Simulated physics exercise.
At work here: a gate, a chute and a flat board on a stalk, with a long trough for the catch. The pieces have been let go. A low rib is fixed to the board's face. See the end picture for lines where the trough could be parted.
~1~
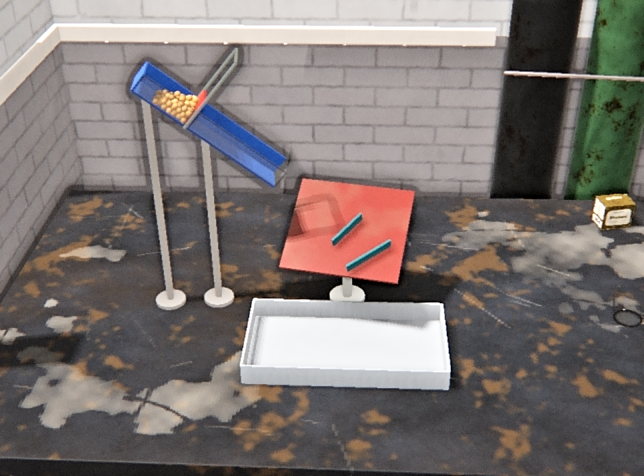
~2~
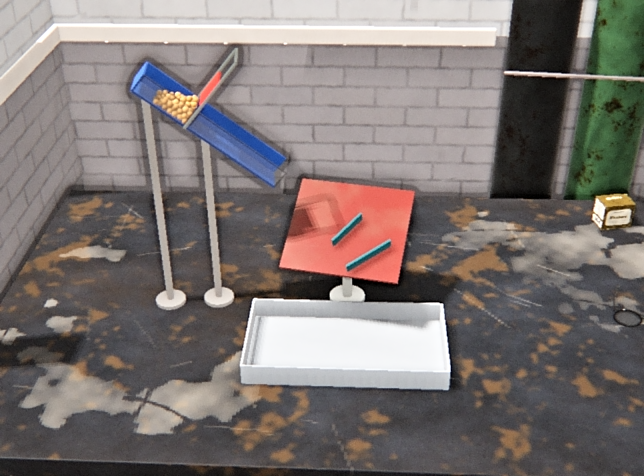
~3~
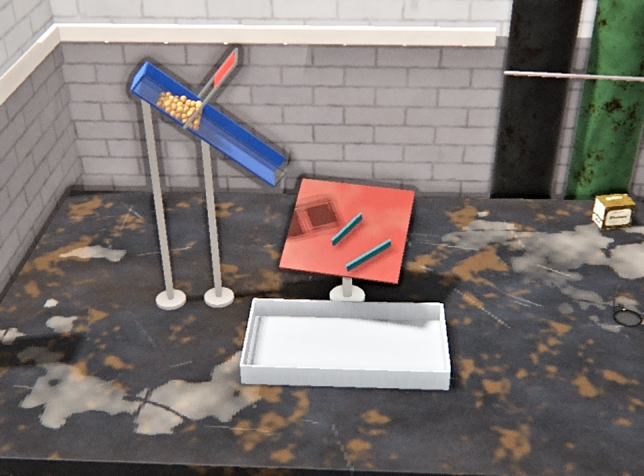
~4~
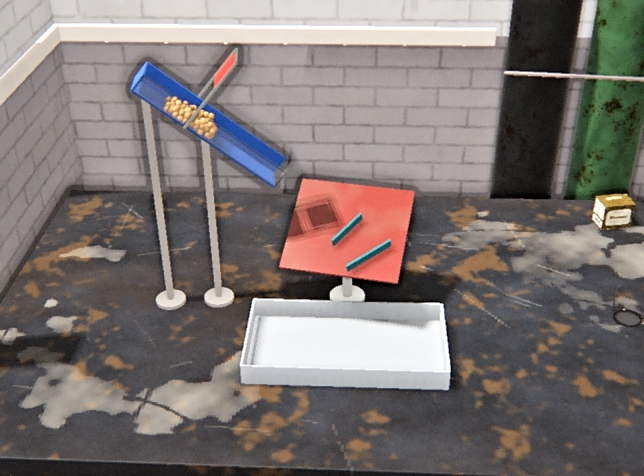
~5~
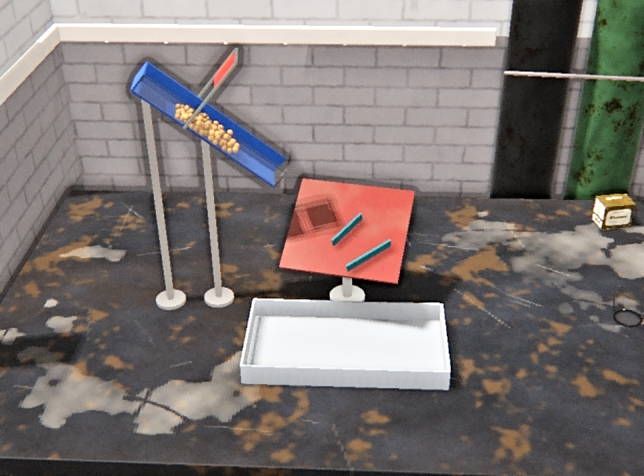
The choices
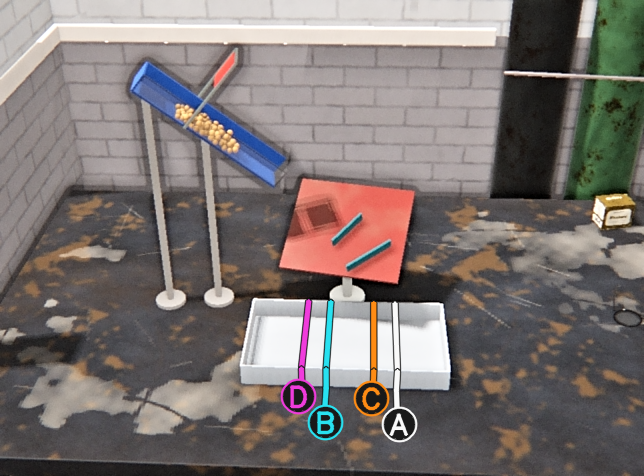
Small round wooden beads slide down a blue sloping chute after a red gate lifts.
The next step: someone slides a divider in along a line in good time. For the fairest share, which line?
The answer is line D.
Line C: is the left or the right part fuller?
More lands on the left.
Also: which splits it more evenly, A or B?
B.
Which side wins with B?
The left side.
On the marked copy, line A crosses the front rim at (397, 370); line B crosses the front rim at (326, 368); line C crosses the front rim at (373, 369); line D crosses the front rim at (301, 367).
If A is chosen, of what is caught, nearly all on the left of the divider, a stray few on the right.
If B is chosen, of what is caught, most on the left of the divider, about a quarter on the right.
If C is chosen, of what is caught, most on the left of the divider, a small part on the right.
If D is chosen, of what is caught, about half on the left of the divider, about half on the right.
